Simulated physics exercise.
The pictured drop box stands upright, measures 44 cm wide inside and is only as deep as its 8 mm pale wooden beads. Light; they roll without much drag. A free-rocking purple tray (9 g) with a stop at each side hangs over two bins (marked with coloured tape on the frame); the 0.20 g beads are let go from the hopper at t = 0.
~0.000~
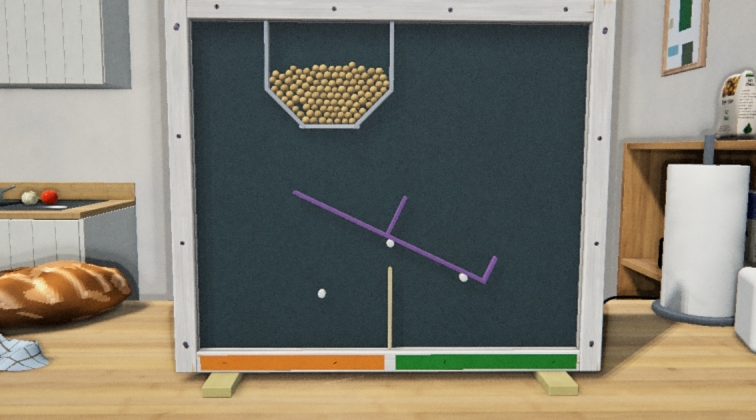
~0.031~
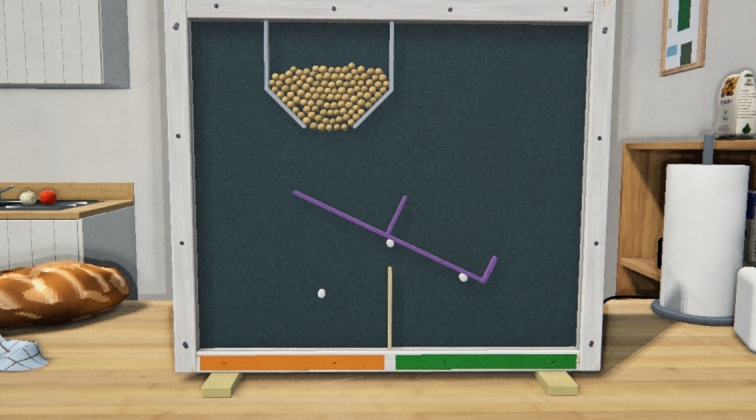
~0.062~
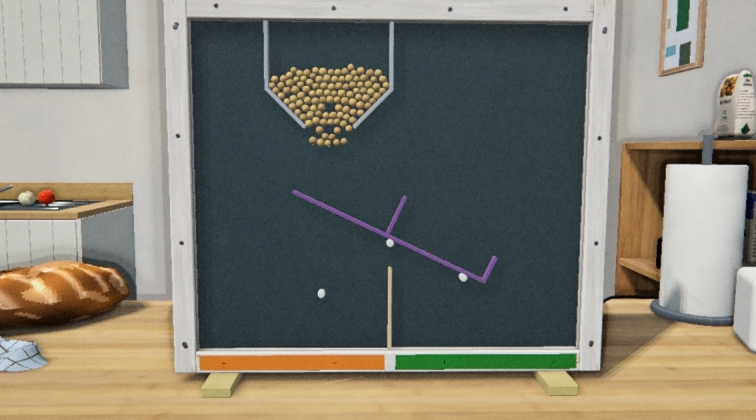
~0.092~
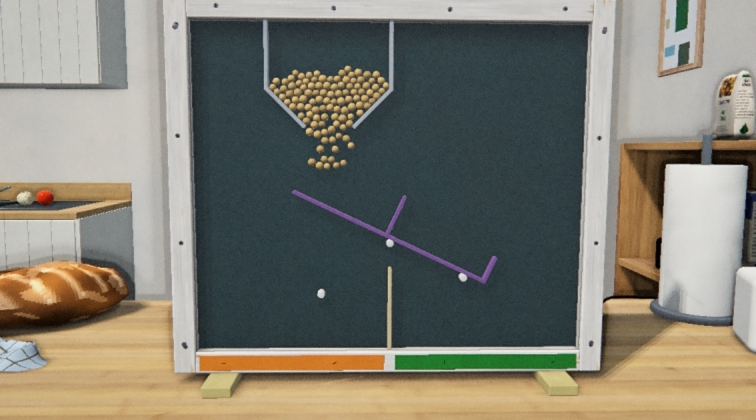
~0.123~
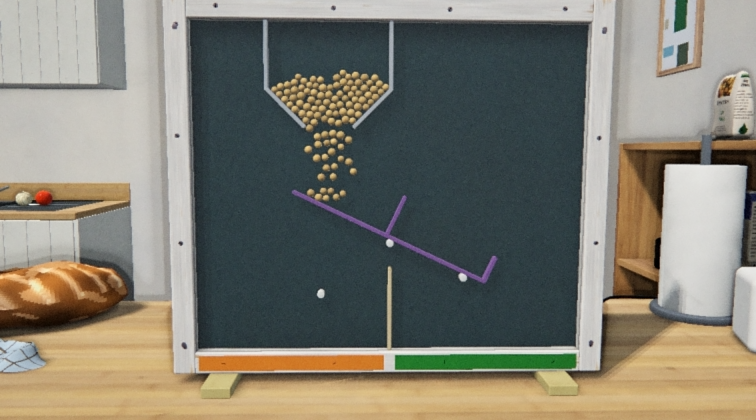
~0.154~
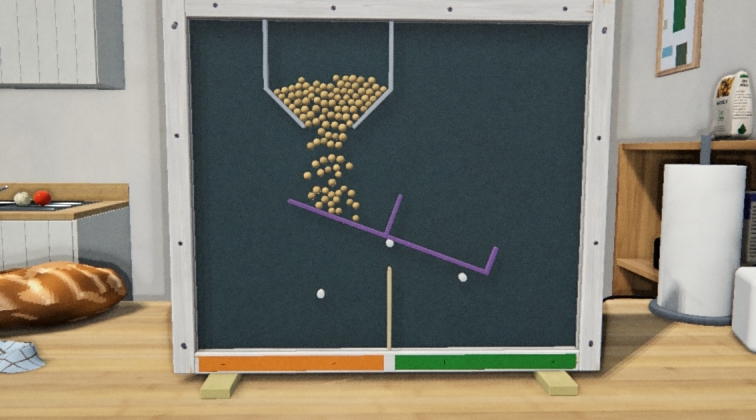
The clip opens on a hopper full of pale wooden beads above a purple tray sloping down to the right, over orange and green bins. The hopper's gate opens and beads pour out in a loose stream, landing on the tray's left side, and the tray tilts slightly toward level.
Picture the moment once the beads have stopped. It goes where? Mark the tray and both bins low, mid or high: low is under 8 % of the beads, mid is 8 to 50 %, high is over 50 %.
Green bin - low. Orange bin - high. Tray - low.
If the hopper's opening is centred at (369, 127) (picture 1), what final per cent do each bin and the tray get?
Green bin: 0; orange bin: 70; tray: 30.
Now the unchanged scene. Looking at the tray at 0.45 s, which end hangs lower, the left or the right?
Low end: Left.
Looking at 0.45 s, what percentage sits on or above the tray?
Roughly 45 percent.
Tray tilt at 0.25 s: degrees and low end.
Tilt: About 20 degrees; low end: Left.
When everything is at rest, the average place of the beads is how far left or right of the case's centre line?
Roughly 14 centimetres left of centre.
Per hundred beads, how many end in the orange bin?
Result: Approx. 100 per cent.
After 0.25 s 60 % have left the hopper; tray left end down 21°; on or over it 60 %, past it to the left 0 %, to the right 0 %.
After 0.45 s 100 % have left the hopper; tray left end down 37°; on or over it 45 %, past it to the left 55 %, to the right 0 %.
After 0.80 s 100 % have left the hopper; tray left end down 37°; on or over it 0 %, past it to the left 100 %, to the right 0 %.
All still by 1.8 s, green bin 0 %, orange bin 100 %, tray 0 %; tray left end down 37°.
